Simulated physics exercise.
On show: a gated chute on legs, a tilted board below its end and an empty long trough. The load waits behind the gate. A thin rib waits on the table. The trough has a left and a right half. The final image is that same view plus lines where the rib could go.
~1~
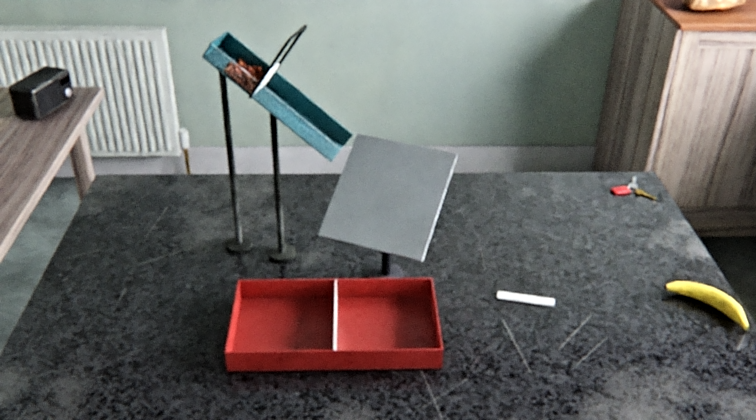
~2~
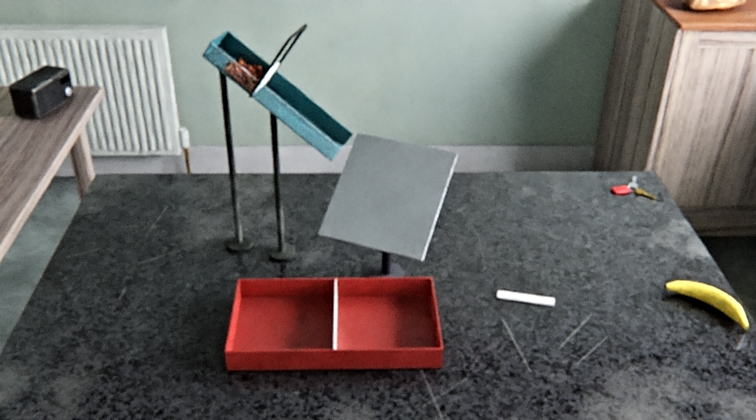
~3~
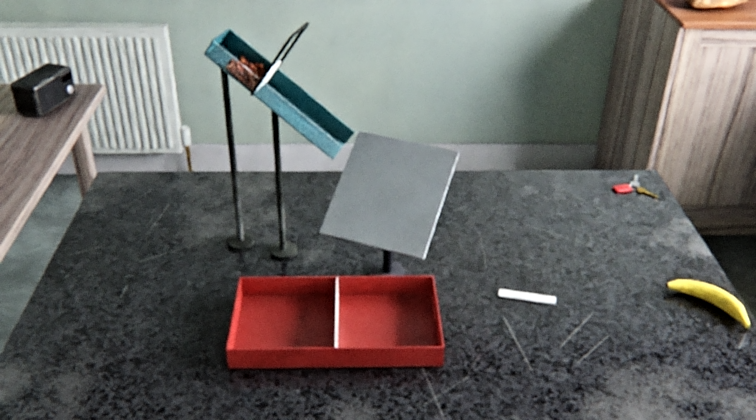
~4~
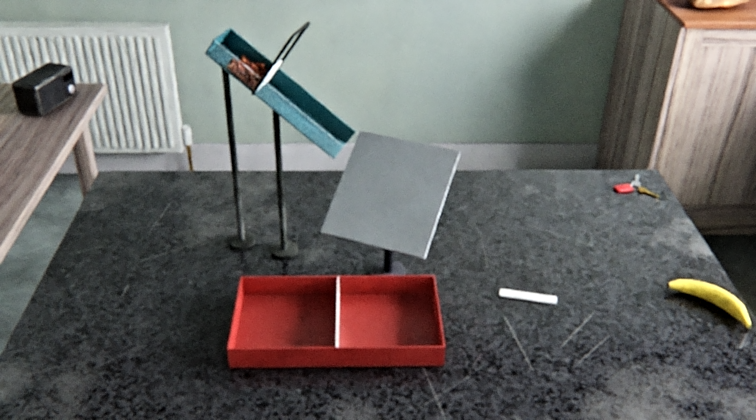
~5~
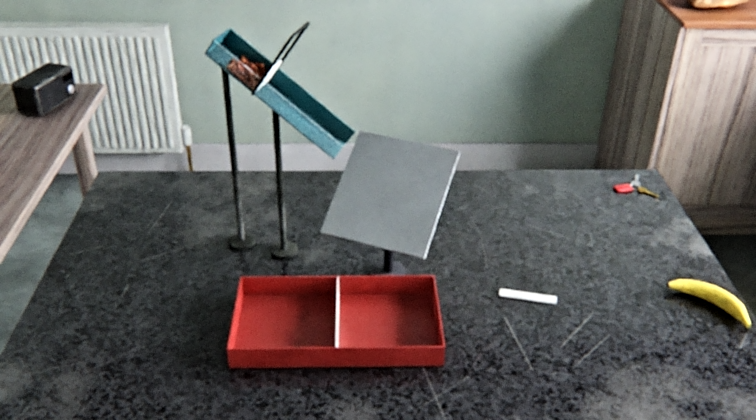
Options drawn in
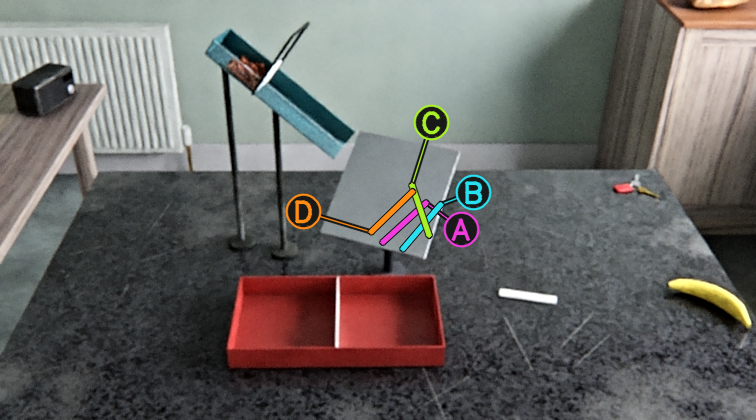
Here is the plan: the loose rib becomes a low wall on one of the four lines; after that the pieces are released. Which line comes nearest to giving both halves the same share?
D.
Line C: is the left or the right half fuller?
The right half.
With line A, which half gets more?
More lands on the right.
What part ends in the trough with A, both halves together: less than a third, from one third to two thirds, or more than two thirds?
More than two thirds.
On the marked copy, line A from (426, 202) to (382, 242); line B from (440, 204) to (402, 248); line C from (412, 185) to (429, 235); line D from (412, 191) to (371, 231).
With A, of what is caught, a small share in the left half, all but a few in the right.
With B, of what is caught, only a few in the left half, all but a few in the right.
With C, of what is caught, only a few in the left half, all but a few in the right.
With D, of what is caught, close to two thirds in the left half, close to a third in the right.
